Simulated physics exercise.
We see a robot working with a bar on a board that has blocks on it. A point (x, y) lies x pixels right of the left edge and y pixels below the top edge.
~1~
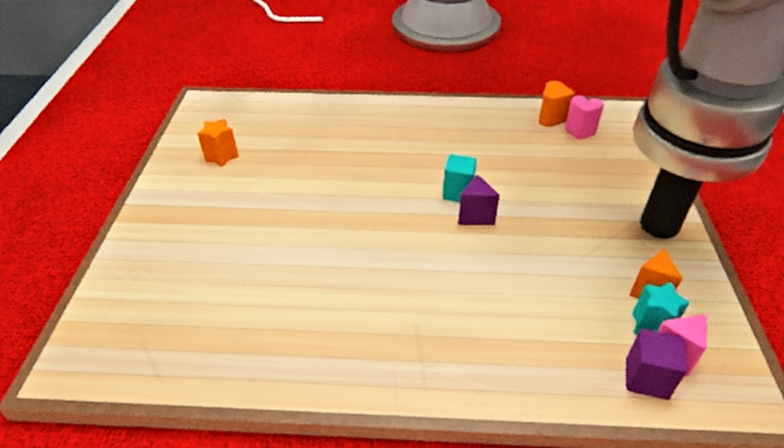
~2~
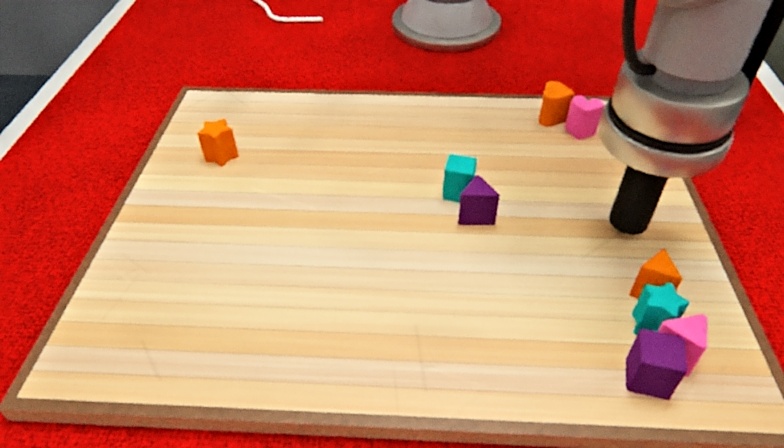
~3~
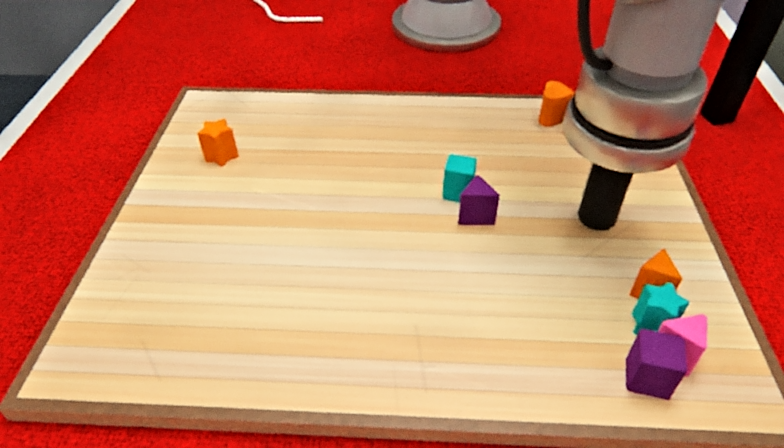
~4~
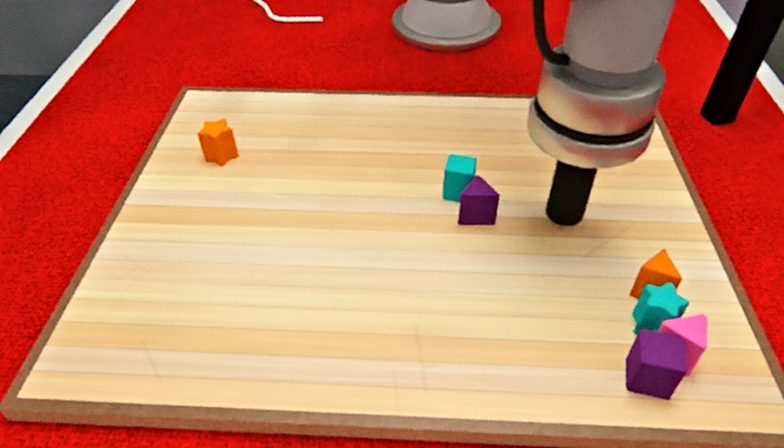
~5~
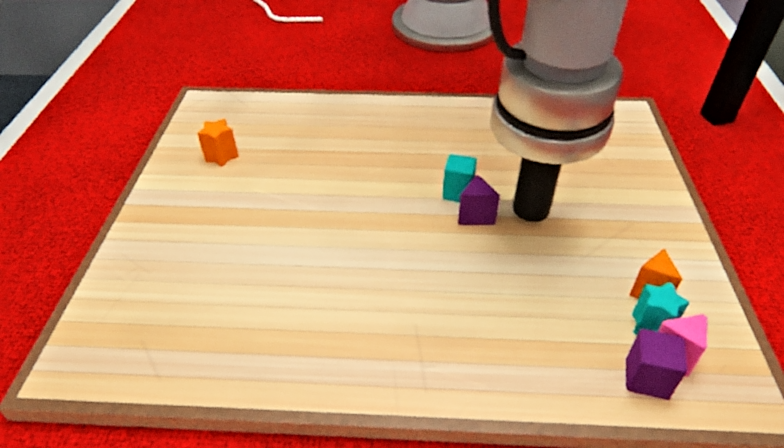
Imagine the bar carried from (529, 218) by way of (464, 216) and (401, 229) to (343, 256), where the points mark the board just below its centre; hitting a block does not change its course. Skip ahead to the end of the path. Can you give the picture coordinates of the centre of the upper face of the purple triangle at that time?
My best guess is (351, 193).
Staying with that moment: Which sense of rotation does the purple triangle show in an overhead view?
Seen from overhead, it turns clockwise.
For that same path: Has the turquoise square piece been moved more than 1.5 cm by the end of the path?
My answer is no.
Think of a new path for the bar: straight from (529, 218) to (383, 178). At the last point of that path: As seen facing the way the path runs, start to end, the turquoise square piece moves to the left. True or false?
The statement is incorrect.
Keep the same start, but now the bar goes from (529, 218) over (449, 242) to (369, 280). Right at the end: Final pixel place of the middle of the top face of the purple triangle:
At pixel (454, 187).
The first path, step by step. One third of the way, bar at (464, 208); purple triangle at (435, 187), turned 30° clockwise.
Two thirds of the way, bar at (400, 220); purple triangle at (369, 193), turned 55° clockwise.
At the end, bar at (342, 247); turquoise square piece in place; purple triangle at (351, 193), turned 85° clockwise.
